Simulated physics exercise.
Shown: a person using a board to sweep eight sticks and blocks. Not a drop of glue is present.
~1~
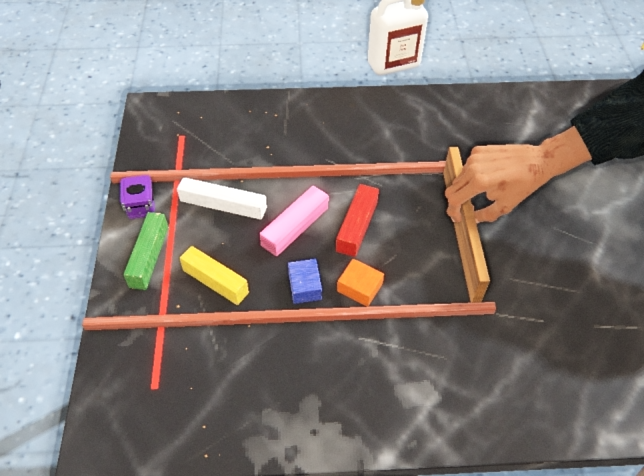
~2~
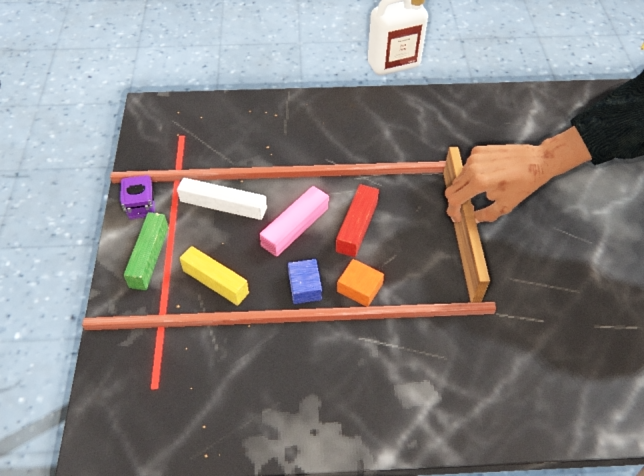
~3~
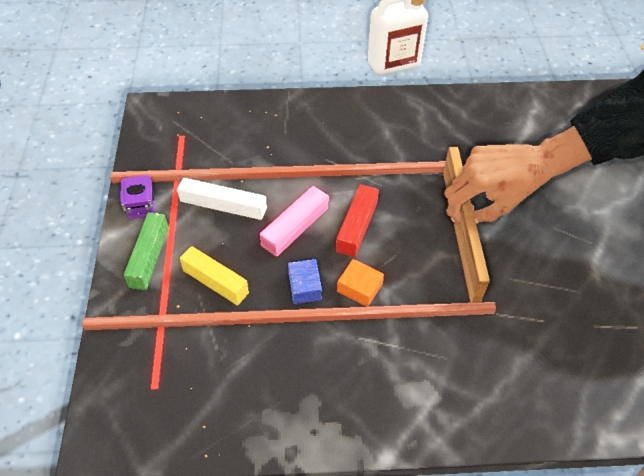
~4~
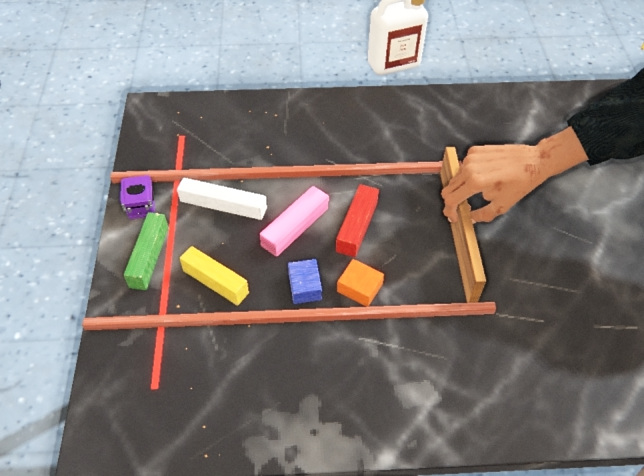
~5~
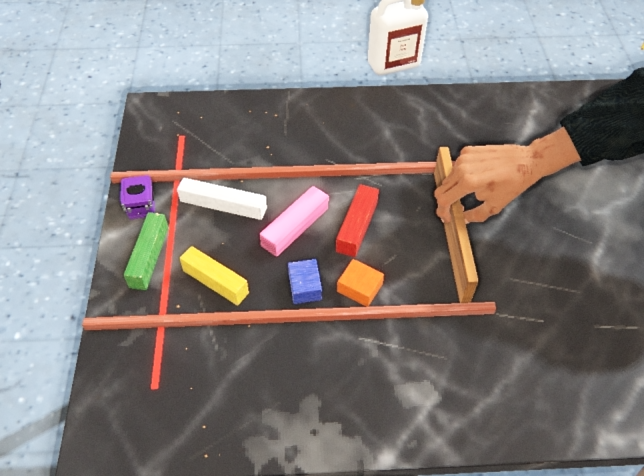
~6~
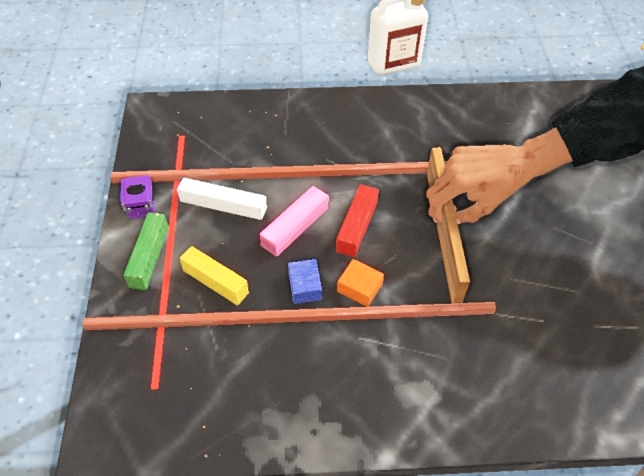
To begin with, a hand in a dark sleeve holds a wooden board upright at the right of two reddish rails, with eight colourful sticks and blocks lying still between them. The hand then slides the board slightly left, still short of the orange and red pieces, and none of them move.
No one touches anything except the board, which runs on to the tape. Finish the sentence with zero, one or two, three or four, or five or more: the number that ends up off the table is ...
The number that ends up off the table is one or two.
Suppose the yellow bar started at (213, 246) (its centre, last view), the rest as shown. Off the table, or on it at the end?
In the end it hangs on.
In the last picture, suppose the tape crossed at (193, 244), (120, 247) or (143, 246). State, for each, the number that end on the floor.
Respectively, 0, 6 and 5.
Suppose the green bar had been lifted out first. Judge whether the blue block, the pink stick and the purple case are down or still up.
The blue block holds on, the pink stick is kept, the purple case tumbles off.
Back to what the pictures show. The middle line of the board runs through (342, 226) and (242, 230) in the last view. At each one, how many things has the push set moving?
The counts are 4 and 7.
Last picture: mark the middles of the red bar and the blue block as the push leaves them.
You'll see the red bar at (160, 228), with the blue block at (112, 296).
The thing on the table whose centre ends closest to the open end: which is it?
White bar.
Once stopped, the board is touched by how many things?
2 of them.
Early on, none off yet; purple case at rest near (139, 197); green bar at rest near (147, 250); yellow bar at rest near (214, 276).
Finally, the number that fall off is one or two; lost, purple case.
